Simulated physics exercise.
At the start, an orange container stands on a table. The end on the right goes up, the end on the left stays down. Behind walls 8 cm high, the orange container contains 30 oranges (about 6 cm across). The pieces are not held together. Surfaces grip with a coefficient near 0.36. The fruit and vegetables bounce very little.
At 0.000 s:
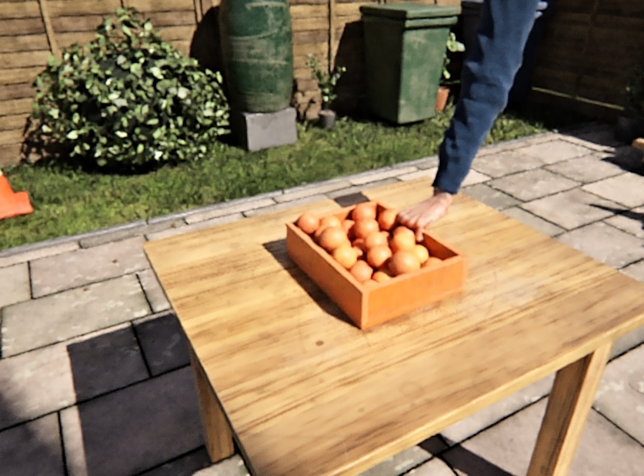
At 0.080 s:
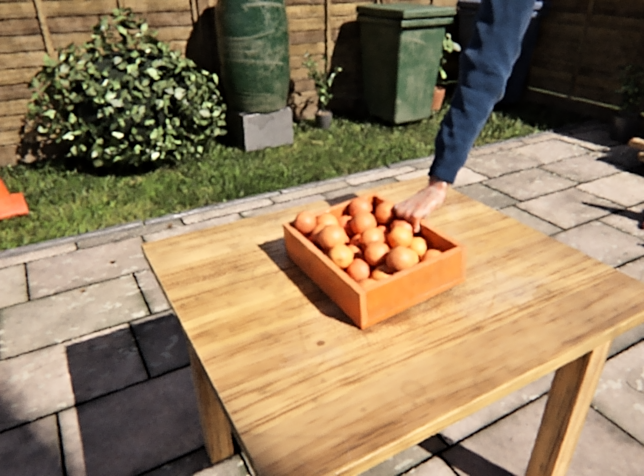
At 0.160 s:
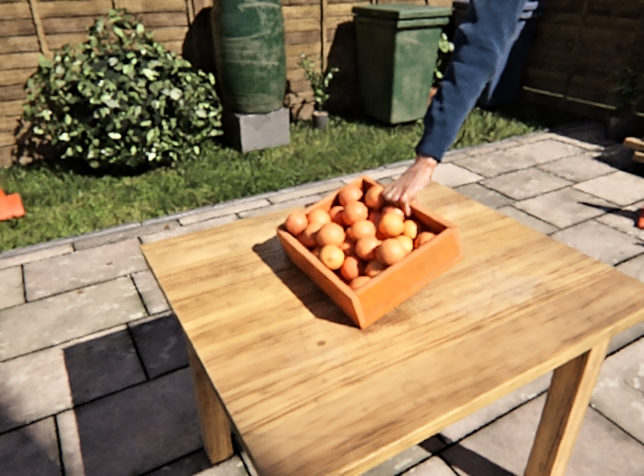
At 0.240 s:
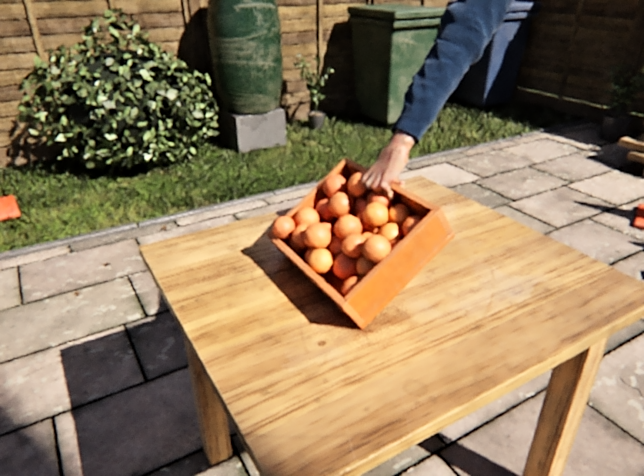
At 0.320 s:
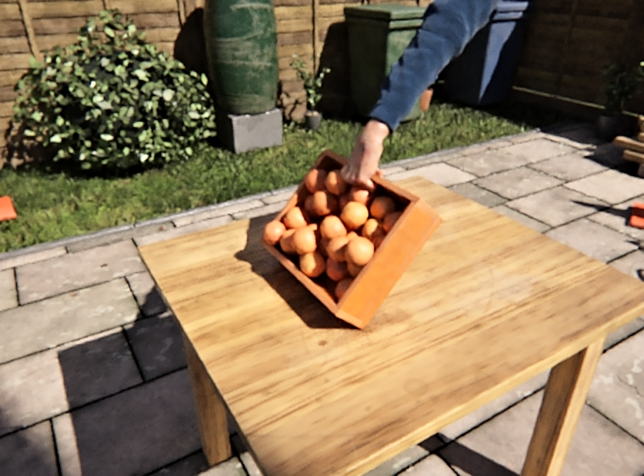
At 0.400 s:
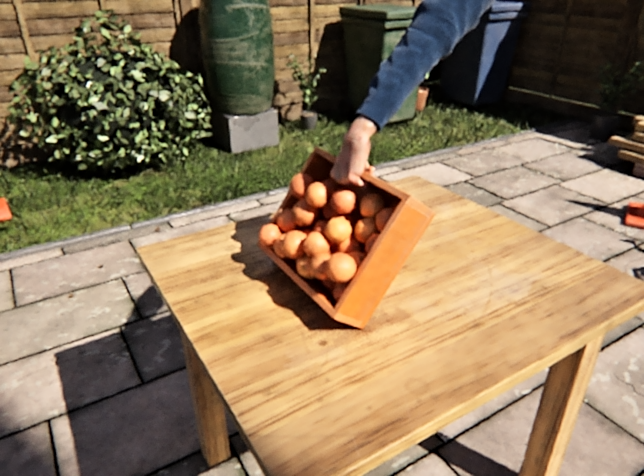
An orange box heaped with round orange fruit sits on a light wooden table on a sunlit paved patio, seen from slightly above. Behind it are a leafy bush, a green barrel on a block, a green bin, grass and a wooden fence. A blue-sleeved arm reaching from the upper right raises the box's right end, tilting it steeply leftward with the fruit still inside, while the view shifts slightly.
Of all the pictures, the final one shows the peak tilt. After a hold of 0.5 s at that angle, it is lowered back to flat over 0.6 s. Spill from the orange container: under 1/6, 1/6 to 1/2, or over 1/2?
Expect one-sixth to one-half of them to get out.
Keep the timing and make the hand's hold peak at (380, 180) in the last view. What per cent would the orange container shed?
Orange container: 0 %.
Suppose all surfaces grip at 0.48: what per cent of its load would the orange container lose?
In that case the orange container sheds 20 per cent of its load.
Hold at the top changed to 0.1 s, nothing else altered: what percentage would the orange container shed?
Orange container 30%.
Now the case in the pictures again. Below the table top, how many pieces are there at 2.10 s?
About 4.
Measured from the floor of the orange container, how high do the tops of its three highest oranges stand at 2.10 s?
10 cm or thereabouts.
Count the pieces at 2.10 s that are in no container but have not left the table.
Around 6 of them.
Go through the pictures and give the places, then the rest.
In the first picture (places track the rim corner closest to us here; the camera moves round a little), orange container (367, 289); tipped 0°; all still inside.
In the second picture, orange container (364, 290); tipped 5°.
In the third picture, orange container (355, 293); tipped 18°.
In the fourth picture, orange container (345, 300); tipped 34°.
In the fifth picture, orange container (338, 307); tipped 47°.
In the sixth picture, orange container (335, 311); tipped 52°; all still inside.
After 0.67 s, tilt 52°; the orange container is down by 5 of 30.
After 1.01 s, tilt 47°; the orange container is down by 10 of 30.
After 1.49 s, tilt 0°; the orange container is down by 10 of 30.
Outcome (at 2.10 s), the orange container is down by 10 of 30. Asked share, 10 of 30, 33 per cent.
